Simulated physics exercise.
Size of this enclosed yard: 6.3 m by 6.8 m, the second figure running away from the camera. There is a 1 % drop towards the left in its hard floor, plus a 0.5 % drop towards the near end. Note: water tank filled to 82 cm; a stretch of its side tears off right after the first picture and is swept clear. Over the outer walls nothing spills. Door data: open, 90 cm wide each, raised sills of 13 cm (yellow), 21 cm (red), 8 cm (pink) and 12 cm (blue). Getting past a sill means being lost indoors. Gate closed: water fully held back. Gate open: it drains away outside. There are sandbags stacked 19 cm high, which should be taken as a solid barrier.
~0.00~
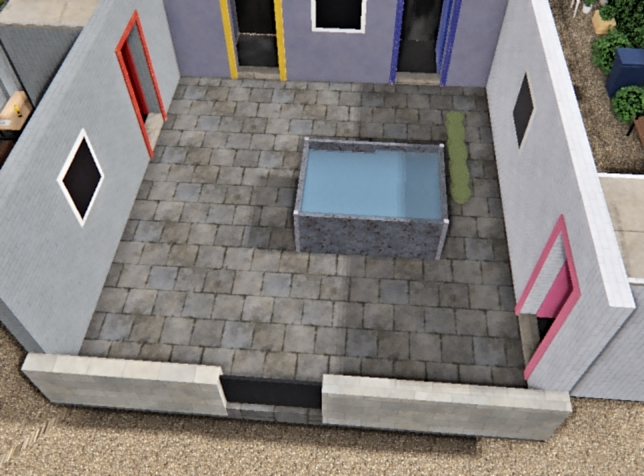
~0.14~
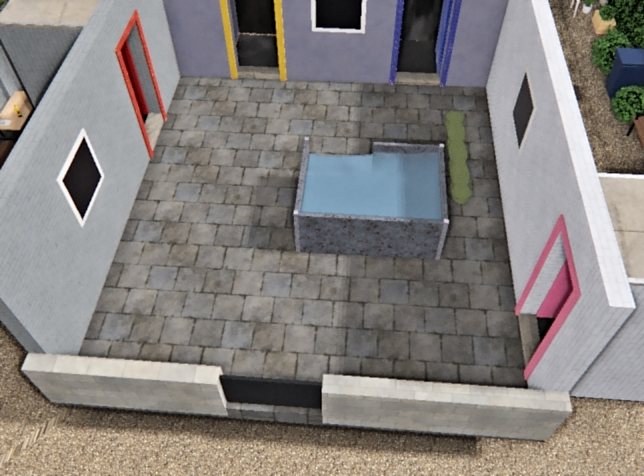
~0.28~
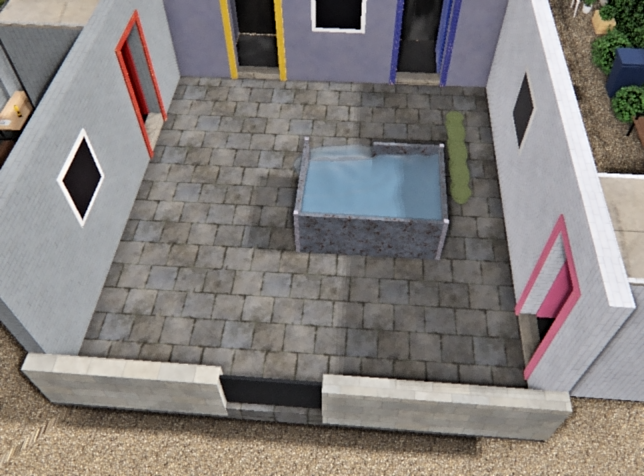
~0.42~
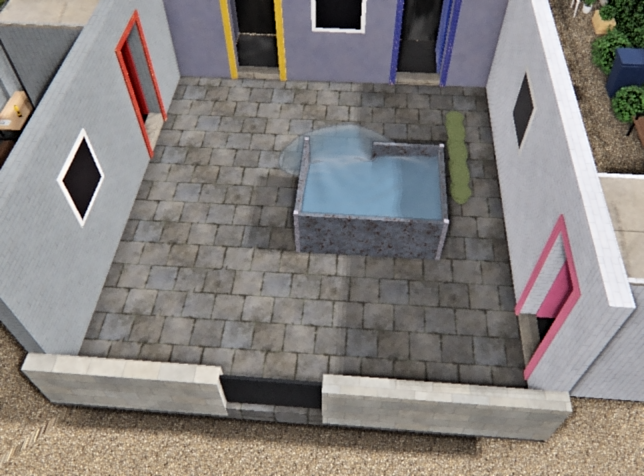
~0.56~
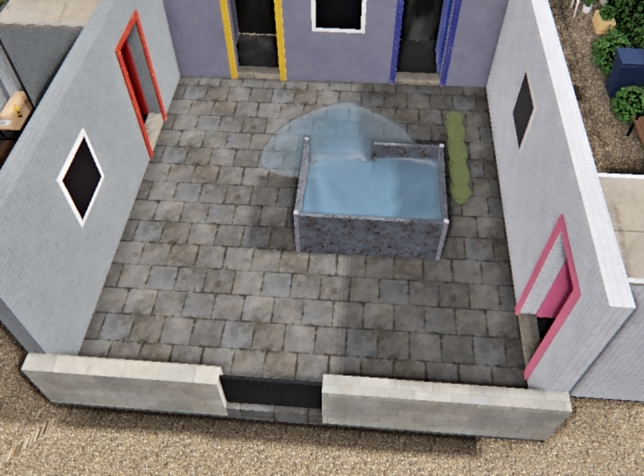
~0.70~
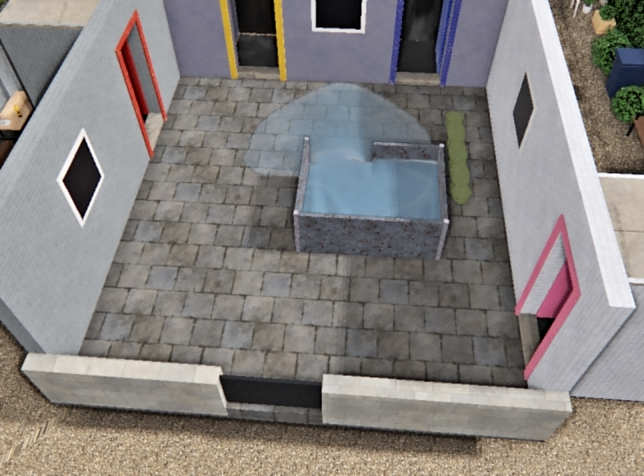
Walled paved courtyard with a stone water tank losing part of its far side, water pouring out and fanning across the paving behind.
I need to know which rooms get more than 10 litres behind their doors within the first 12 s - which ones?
The yellow door will overshoot the limit; the red door will undershoot the limit; the pink door will undershoot the limit; the blue door will overshoot the limit.
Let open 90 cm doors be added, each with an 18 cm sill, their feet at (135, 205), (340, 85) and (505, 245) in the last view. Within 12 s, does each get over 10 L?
First doorway falls short, second gets there, third falls short.
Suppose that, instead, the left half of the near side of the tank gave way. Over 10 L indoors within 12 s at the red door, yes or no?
Well, at red it would be too little.
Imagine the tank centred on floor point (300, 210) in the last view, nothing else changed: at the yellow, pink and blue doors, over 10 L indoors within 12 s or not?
Lab note: Vs limit, yellow door limit broken; pink door limit held; blue door limit held.
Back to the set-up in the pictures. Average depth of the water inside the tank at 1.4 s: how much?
About 50 cm.
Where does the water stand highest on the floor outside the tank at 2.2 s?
At about (189, 80).
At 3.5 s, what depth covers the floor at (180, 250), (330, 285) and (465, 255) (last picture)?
Taking the spots in order: 0 cm, 0 cm, 0 cm.
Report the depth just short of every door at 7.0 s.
Depths in centimetres - yellow: 11, red: 11, pink: 2, blue: 9.
After 1.4 s water covers 30 % of the floor and is deepest (41 cm) near (336, 175); yellow door 22 cm at the sill, 1 L in, red door not reached, pink door not reached, blue door 17 cm at the sill, 3 L in.
After 2.2 s water covers 35 % of the floor and is deepest (52 cm) near (189, 80); yellow door 21 cm at the sill, 29 L in, red door 3 cm at the sill, 0 L in, pink door not reached, blue door 19 cm at the sill, 24 L in.
After 3.5 s water covers 45 % of the floor and is deepest (29 cm) near (178, 85); yellow door 15 cm at the sill, 51 L in, red door 12 cm at the sill, 0 L in, pink door not reached, blue door 15 cm at the sill, 45 L in.
After 7.0 s water covers 90 % of the floor and is deepest (16 cm) near (70, 379); yellow door 11 cm at the sill, 57 L in, red door 11 cm at the sill, 0 L in, pink door 2 cm at the sill, 0 L in, blue door 9 cm at the sill, 53 L in.
After 12.0 s water covers 95 % of the floor and is deepest (16 cm) near (87, 333); yellow door 7 cm at the sill, 57 L in, red door 8 cm at the sill, 0 L in, pink door 7 cm at the sill, 0 L in, blue door 3 cm at the sill, 54 L in.
